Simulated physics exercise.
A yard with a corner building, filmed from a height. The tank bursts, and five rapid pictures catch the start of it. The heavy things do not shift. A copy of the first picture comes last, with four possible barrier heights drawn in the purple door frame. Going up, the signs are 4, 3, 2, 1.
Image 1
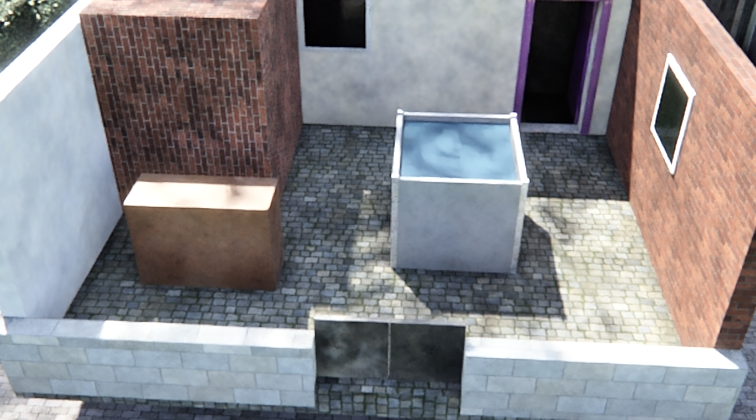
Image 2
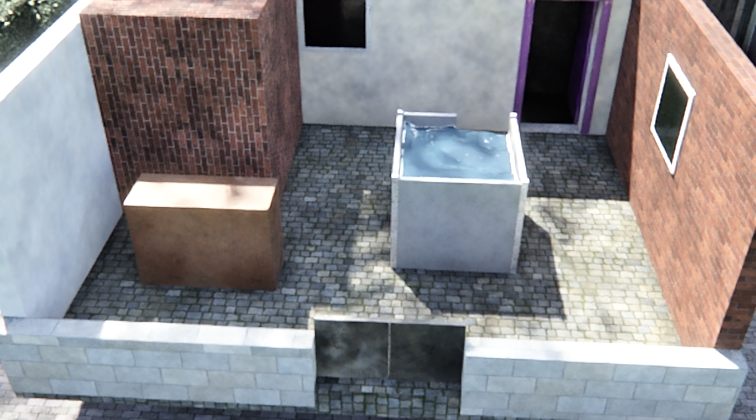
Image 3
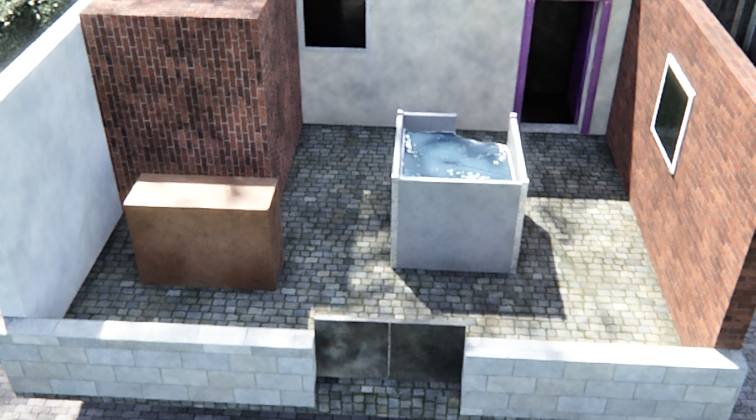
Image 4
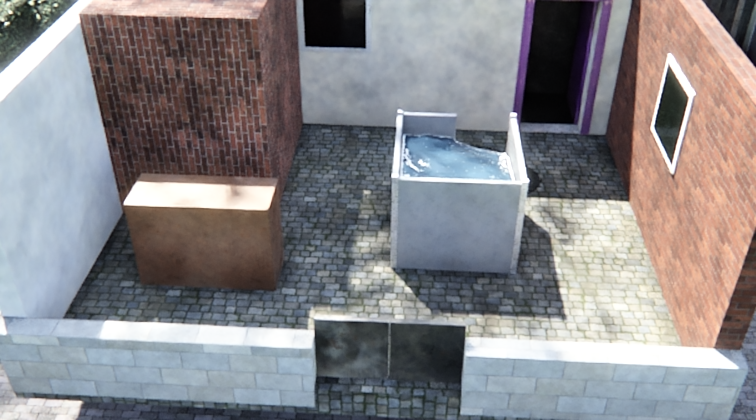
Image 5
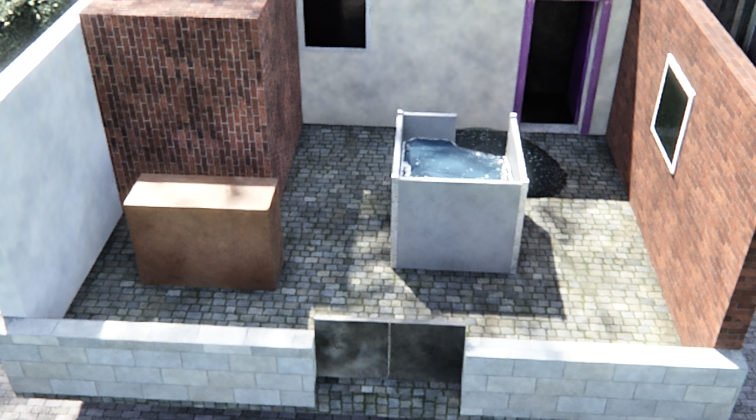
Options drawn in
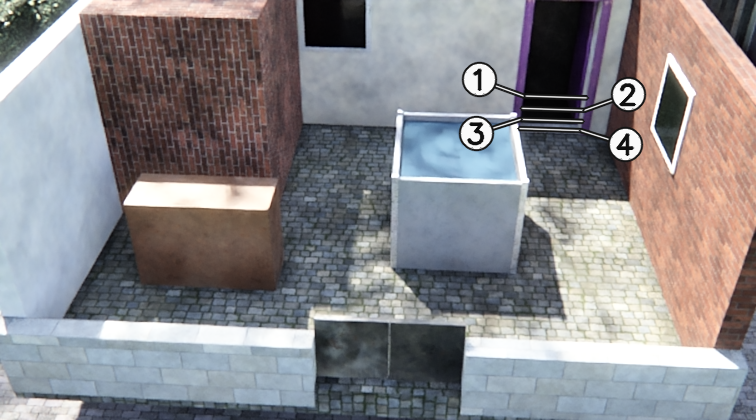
A pale square tank brimming with blue water stands right of centre in a cobbled, walled yard, seen from high above. A brown block sits before a red-brick corner building on the left, with a purple doorway behind, a brick wall right and a shut dark gate in front. The still water churns and lowers as part of the rear side opens, and a dark wet patch spreads behind, the camera unmoving.
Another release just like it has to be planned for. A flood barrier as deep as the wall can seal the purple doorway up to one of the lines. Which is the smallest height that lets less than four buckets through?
I would pick mark 2.
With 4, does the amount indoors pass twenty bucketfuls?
Yes, clearly.
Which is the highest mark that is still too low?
It is 3.
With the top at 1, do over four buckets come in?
No.
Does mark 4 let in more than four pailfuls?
Yes.
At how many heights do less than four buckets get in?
Two of them.
On the marked copy, 1 at (555, 96); 2 at (553, 109); 3 at (551, 120); 4 at (550, 129); from the bottom up 4, 3, 2, 1.
With 1, nothing gets over.
With 2, a splash gets over, under a bucket.
With 3, about 11 bucketfuls get in.
With 4, dozens of bucketfuls pour in.
